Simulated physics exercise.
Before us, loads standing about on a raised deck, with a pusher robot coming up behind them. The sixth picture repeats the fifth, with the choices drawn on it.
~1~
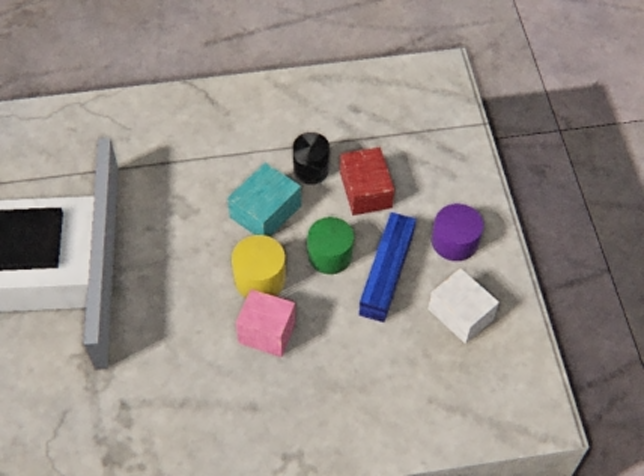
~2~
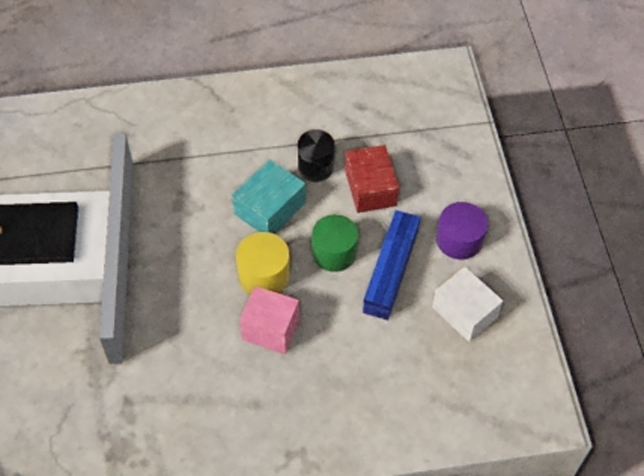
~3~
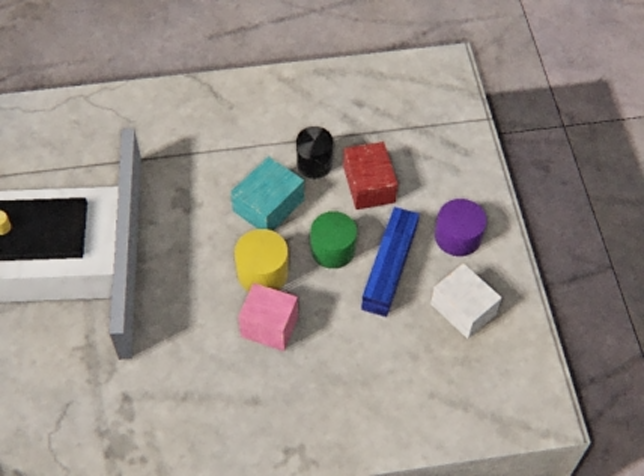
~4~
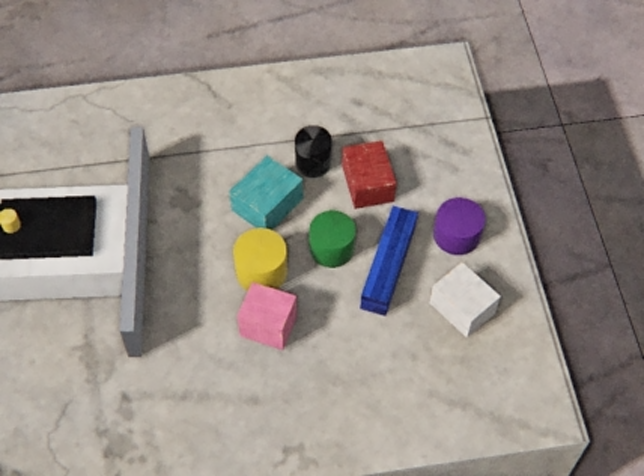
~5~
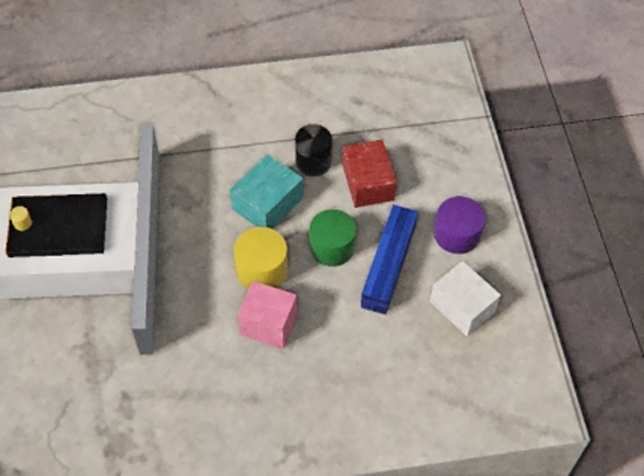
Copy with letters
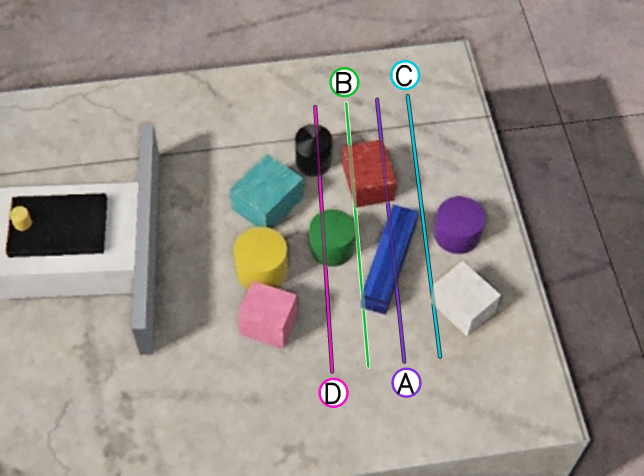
A pale, marbled raised deck above a grey tiled floor is seen from high up at a slight tilt. Blocks and canisters in turquoise, black, red, yellow, green, pink, purple and white stand around a blue stick right of centre, with a white, black-topped pusher robot at left. The robot creeps rightward behind its grey plate, its yellow knob appearing, while the loads stay put and the camera shifts very slightly.
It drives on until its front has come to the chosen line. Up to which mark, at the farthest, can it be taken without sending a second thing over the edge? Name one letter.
C is the last line within the limit.
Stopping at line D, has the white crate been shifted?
No.
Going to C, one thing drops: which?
It is the purple canister.
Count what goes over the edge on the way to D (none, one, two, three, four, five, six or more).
The count is none.
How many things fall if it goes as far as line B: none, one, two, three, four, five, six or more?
The count is none.
On the marked copy, A at (390, 221); B at (357, 225); C at (423, 217); D at (323, 229).
Taking C. A third of the way, robot (168, 211); pink crate (283, 311); turquoise crate (289, 190).
Two thirds of the way, robot (271, 198); red crate (415, 167); blue stick (422, 260).
When it is over, robot (345, 189); purple canister over the edge; white crate (532, 301); one fallen.
As for the rest, A is within the limit but short; B is within the limit but short; D is within the limit but short.
